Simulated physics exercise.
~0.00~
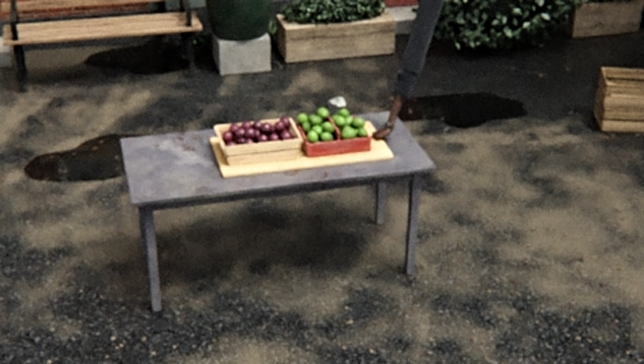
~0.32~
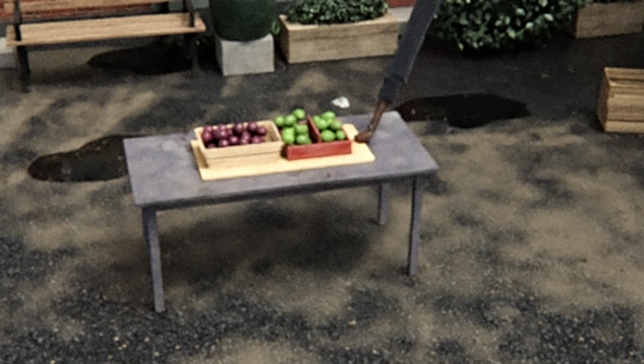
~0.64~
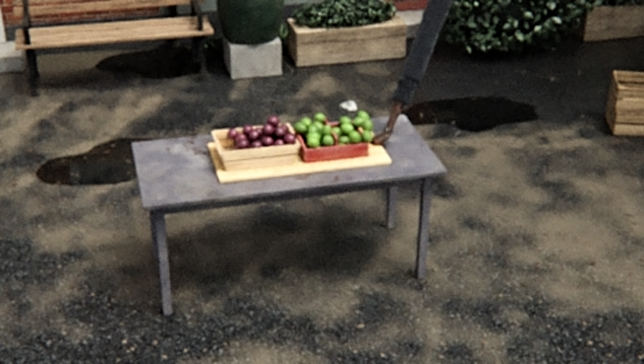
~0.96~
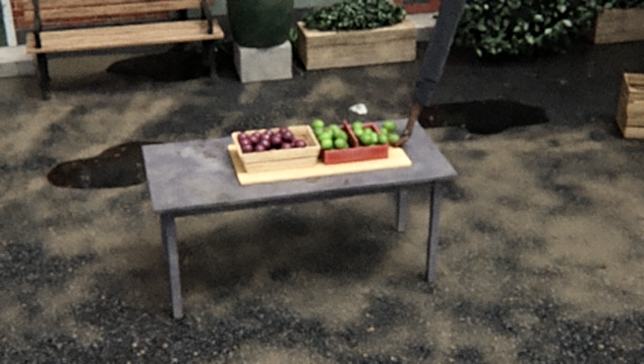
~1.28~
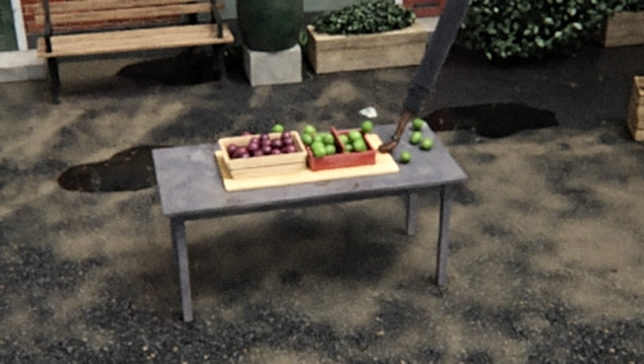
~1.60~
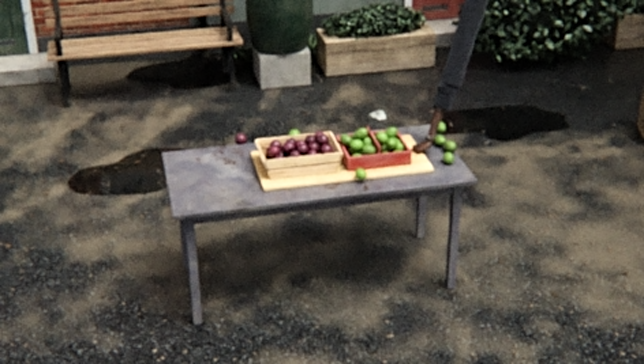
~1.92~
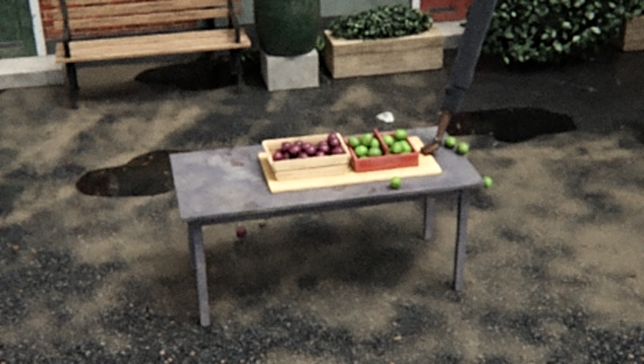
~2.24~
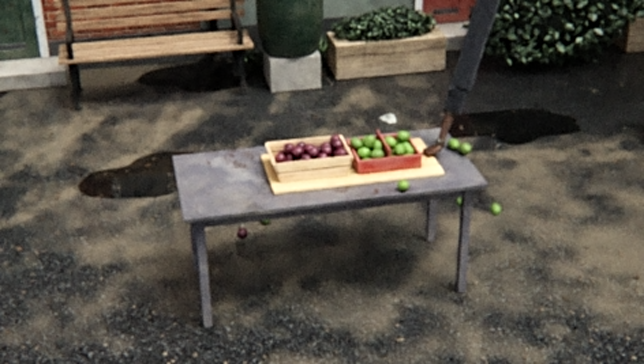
A dark arm slid a board holding a wooden box of red onions and a red box of green fruit back and forth on a grey table, until several green ones and an onion spilled out, some dropping off the edges, while most stayed boxed.
